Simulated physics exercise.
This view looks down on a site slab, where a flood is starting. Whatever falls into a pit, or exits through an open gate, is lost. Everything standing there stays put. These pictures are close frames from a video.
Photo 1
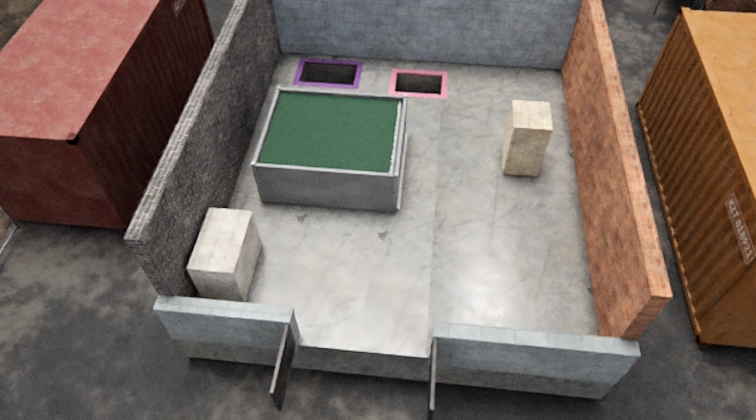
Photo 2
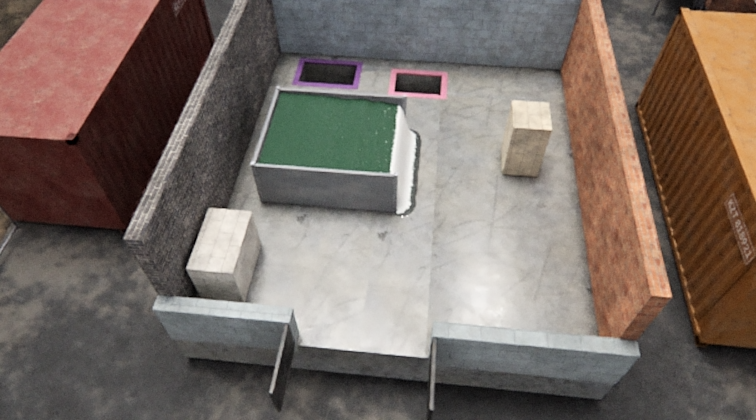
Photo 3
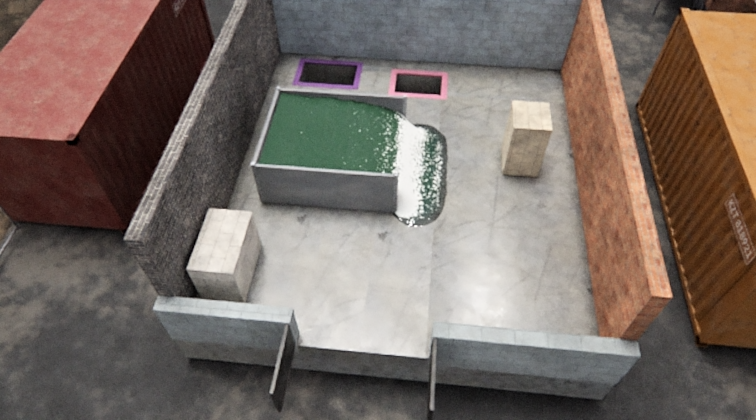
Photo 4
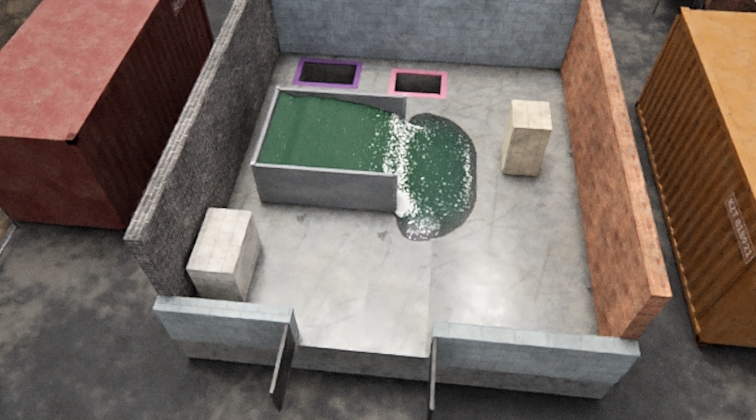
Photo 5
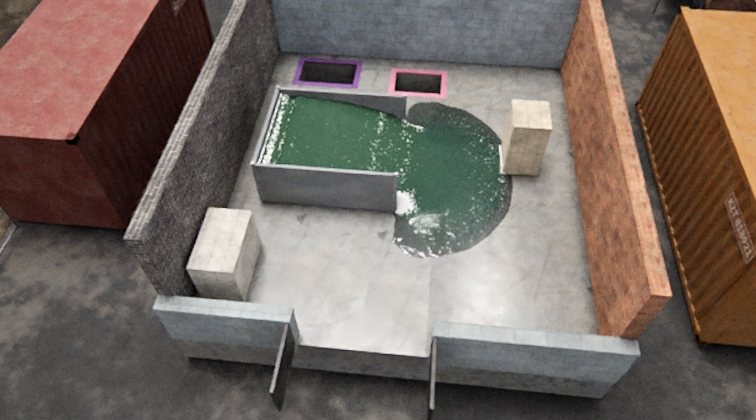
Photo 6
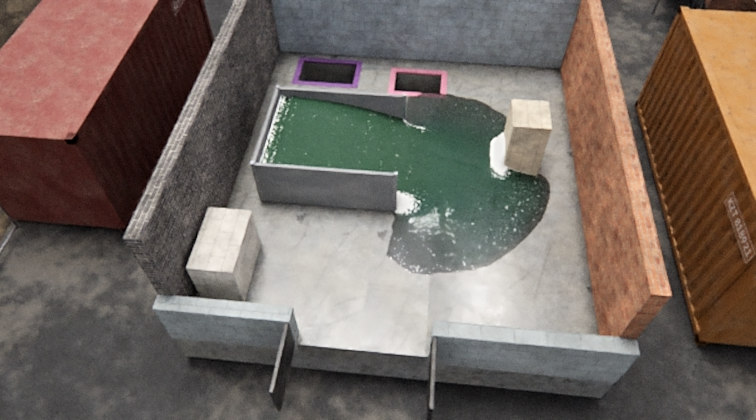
Green water pours from the tank's open right side and spreads around a pale block.
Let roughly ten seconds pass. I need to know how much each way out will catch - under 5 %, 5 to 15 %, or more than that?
Here you go: The gate catches 5 to 15 %; the pink pit catches more than 15 %; the purple pit catches 5 to 15 %.
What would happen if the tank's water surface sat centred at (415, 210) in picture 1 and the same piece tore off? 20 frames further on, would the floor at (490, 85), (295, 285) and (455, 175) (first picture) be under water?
Well, first one got wet, second one got wet, third one got wet.
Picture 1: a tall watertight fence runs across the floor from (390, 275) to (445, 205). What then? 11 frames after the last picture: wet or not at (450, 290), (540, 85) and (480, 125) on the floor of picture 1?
Same order as asked - unsoaked, soaked, soaked.
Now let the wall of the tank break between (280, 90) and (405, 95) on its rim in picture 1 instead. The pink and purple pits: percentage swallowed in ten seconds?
The pink pit takes 25 per cent and the purple pit 55 per cent.
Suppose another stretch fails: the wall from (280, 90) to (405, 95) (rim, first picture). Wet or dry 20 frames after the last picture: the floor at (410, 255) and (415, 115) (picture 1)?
First point: Unwetted; second point: Inundated.
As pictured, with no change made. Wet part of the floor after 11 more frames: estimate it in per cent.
My guess is around 50 in a hundred.
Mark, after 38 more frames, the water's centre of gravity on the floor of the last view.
Near (435, 187).
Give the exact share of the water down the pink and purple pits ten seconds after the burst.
In the order asked: 20 percent and 8 percent.
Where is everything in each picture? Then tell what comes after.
The tank at (334, 132) is whole and still, in the first picture.
The front is at (408, 131), out from the gap at (398, 157), in the second picture.
The front is at (429, 129), out from the gap at (398, 160), in the third picture.
The front is at (453, 126), out from the gap at (398, 161), in the fourth picture.
The front is at (492, 134), out from the gap at (398, 161), in the fifth picture.
The front is at (543, 201), out from the gap at (398, 161), in the sixth picture.
A moment on, water covers 45 % of the floor; the gate 0 %, the pink pit 0 %, the purple pit 0 %.
Next, water covers 50 % of the floor; the gate 0 %, the pink pit 0 %, the purple pit 0 %.
Then, water covers 65 % of the floor; the gate 0 %, the pink pit 1 %, the purple pit 0 %.
Later, water covers 95 % of the floor; the gate 2 %, the pink pit 11 %, the purple pit 3 %.
In the end, water covers 100 % of the floor; the gate 7 %, the pink pit 20 %, the purple pit 8 %.
